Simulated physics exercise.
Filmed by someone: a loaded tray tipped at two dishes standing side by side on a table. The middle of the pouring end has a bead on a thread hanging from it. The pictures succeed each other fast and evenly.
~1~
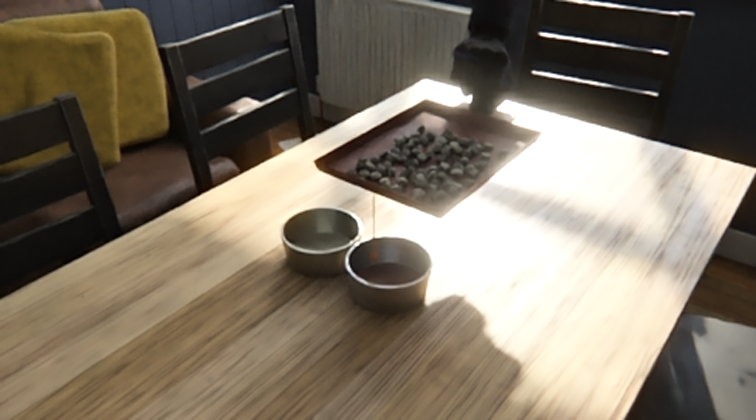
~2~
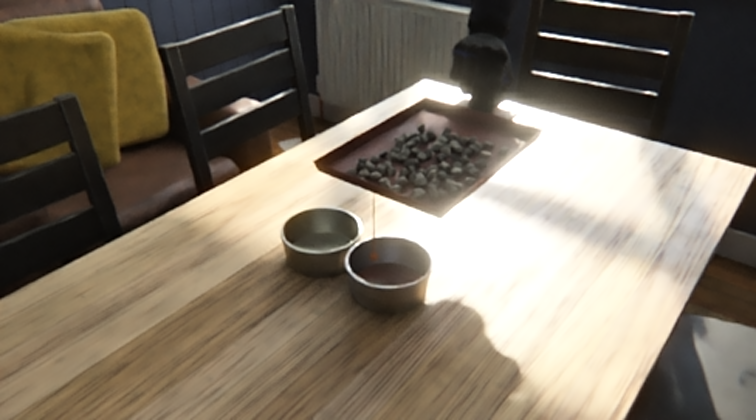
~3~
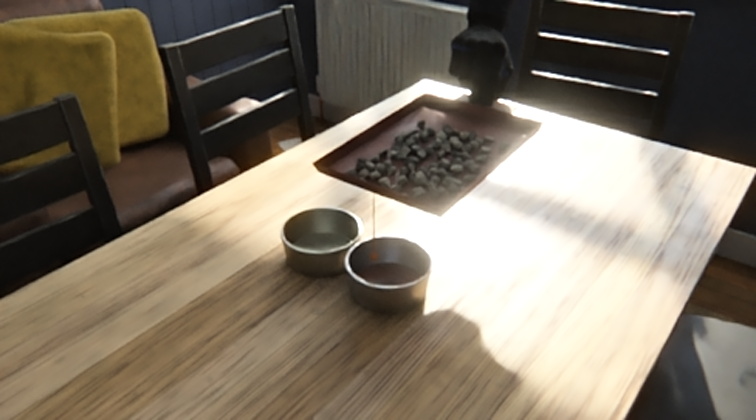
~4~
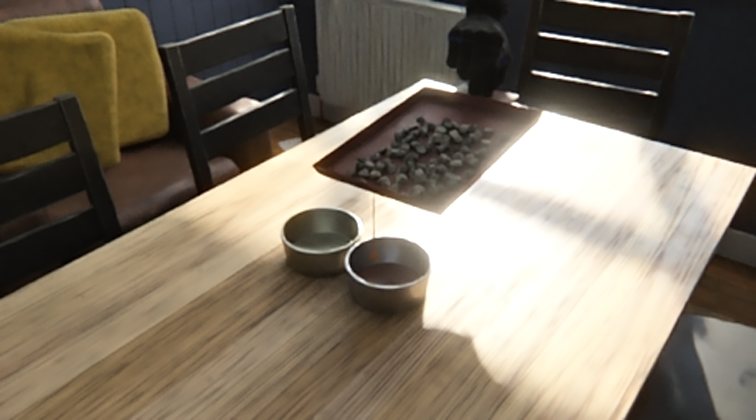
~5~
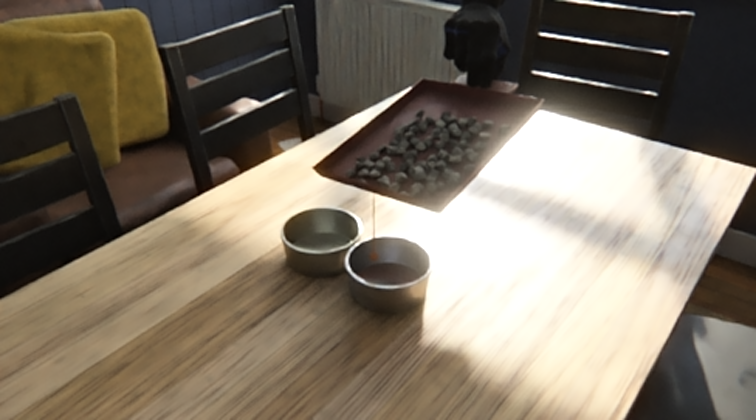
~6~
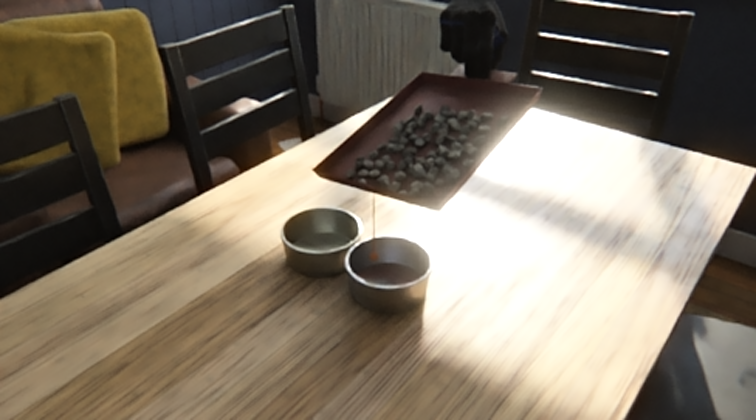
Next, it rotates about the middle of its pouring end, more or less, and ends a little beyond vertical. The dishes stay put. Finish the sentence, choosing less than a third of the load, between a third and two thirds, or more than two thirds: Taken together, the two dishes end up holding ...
Taken together, the two dishes end up holding between a third and two thirds of the load.
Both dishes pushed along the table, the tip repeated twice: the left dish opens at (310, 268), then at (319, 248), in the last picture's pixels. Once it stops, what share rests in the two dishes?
About 70 and 90 per cent respectively.
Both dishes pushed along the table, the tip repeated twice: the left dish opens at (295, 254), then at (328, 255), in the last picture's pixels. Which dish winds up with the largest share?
The first arrangement gives the one at left, the second arrangement gives the one at left.
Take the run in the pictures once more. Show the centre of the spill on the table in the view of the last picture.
Centre: Close to (300, 306).
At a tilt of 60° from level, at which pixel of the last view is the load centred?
Look around (353, 165) in the last picture.
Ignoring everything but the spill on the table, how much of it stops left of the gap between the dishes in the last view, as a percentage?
About 100 percent of the spill.
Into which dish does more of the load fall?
The fuller one is the leftmost dish.
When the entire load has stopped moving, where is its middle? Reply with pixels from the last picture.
Once it all stops, the middle lies near (316, 270).
Soon after the last picture, tray tipped steeply; nearly all on the tray; a small part in the air.
A little later, tray tipped right over; a small part on the tray; about a third in the left dish; about half outside both; a small part in the air.
Later still, tray tipped past a quarter turn; about half in the left dish; about half outside both.
At rest, tray tipped past a quarter turn; none in the right dish; about half in the left dish; about half outside both.
